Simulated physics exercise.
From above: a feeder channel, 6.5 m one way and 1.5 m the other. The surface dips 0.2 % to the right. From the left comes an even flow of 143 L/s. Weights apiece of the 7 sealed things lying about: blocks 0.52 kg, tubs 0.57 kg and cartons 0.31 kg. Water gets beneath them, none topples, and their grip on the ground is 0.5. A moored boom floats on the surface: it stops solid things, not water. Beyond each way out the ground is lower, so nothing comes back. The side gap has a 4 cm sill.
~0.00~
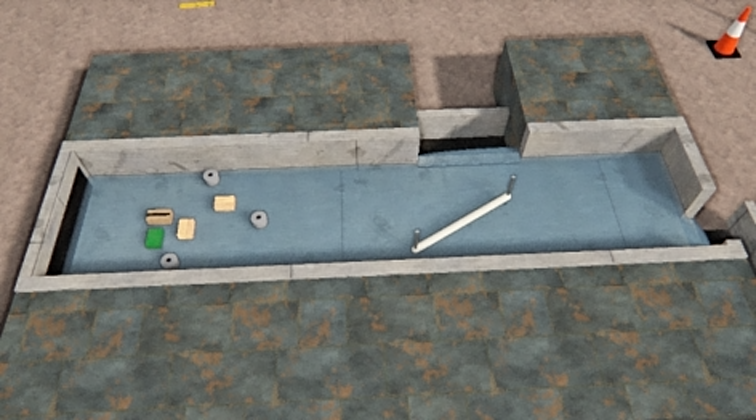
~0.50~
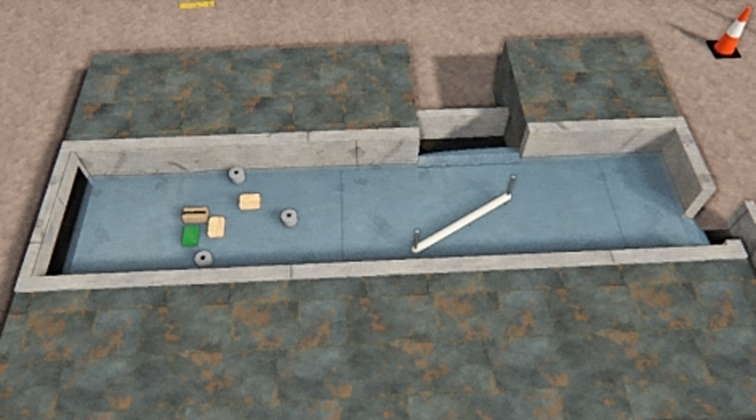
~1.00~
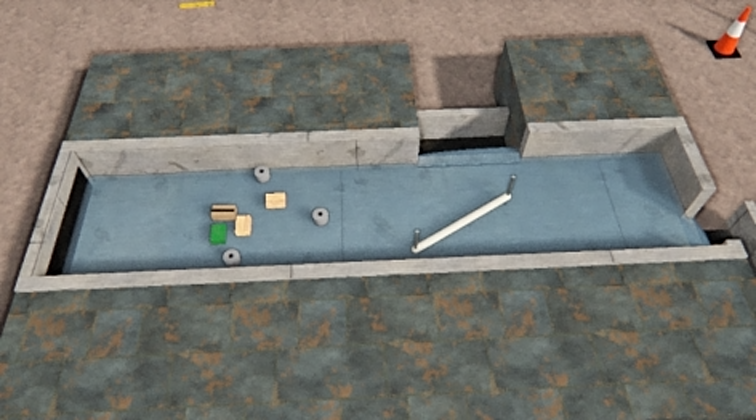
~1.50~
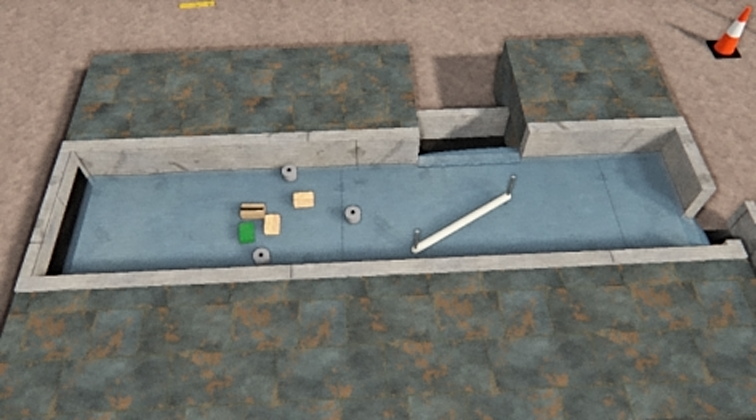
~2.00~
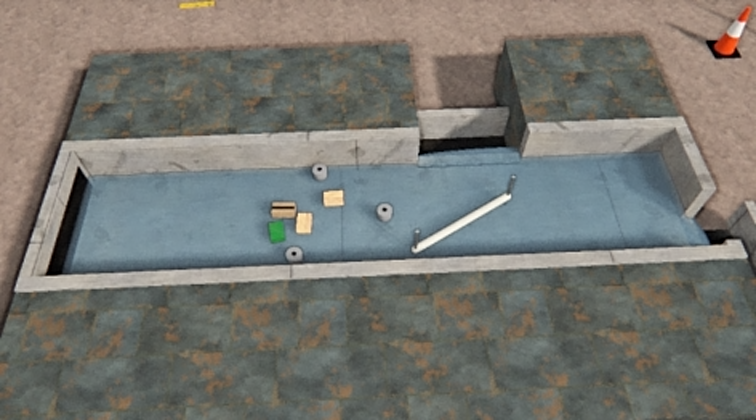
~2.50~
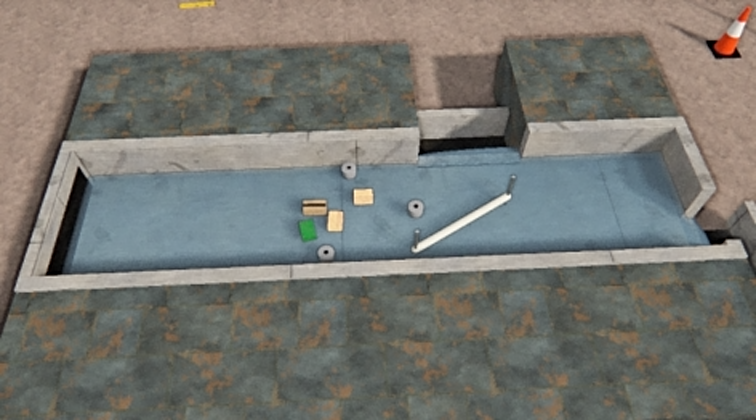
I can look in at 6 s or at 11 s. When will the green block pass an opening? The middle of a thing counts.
That happens between the two times.
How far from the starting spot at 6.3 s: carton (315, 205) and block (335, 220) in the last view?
In that order: 400 cm, 350 cm.
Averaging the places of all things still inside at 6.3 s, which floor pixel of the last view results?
At about (497, 201).
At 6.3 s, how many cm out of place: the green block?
About 350 cm.
After 3.5 s the green block is near (370, 226), 2.2 m from its start, afloat; 0 of 7 are out; 7 afloat.
After 6.3 s the green block is near (490, 183), 3.6 m from its start, afloat; 3 of 7 are out; 4 afloat.
After 10.0 s the green block has gone out (at 7.7 s); 6 of 7 are out; 1 afloat.
After 14.0 s the green block has gone out (at 7.7 s); 7 of 7 are out; 0 afloat.
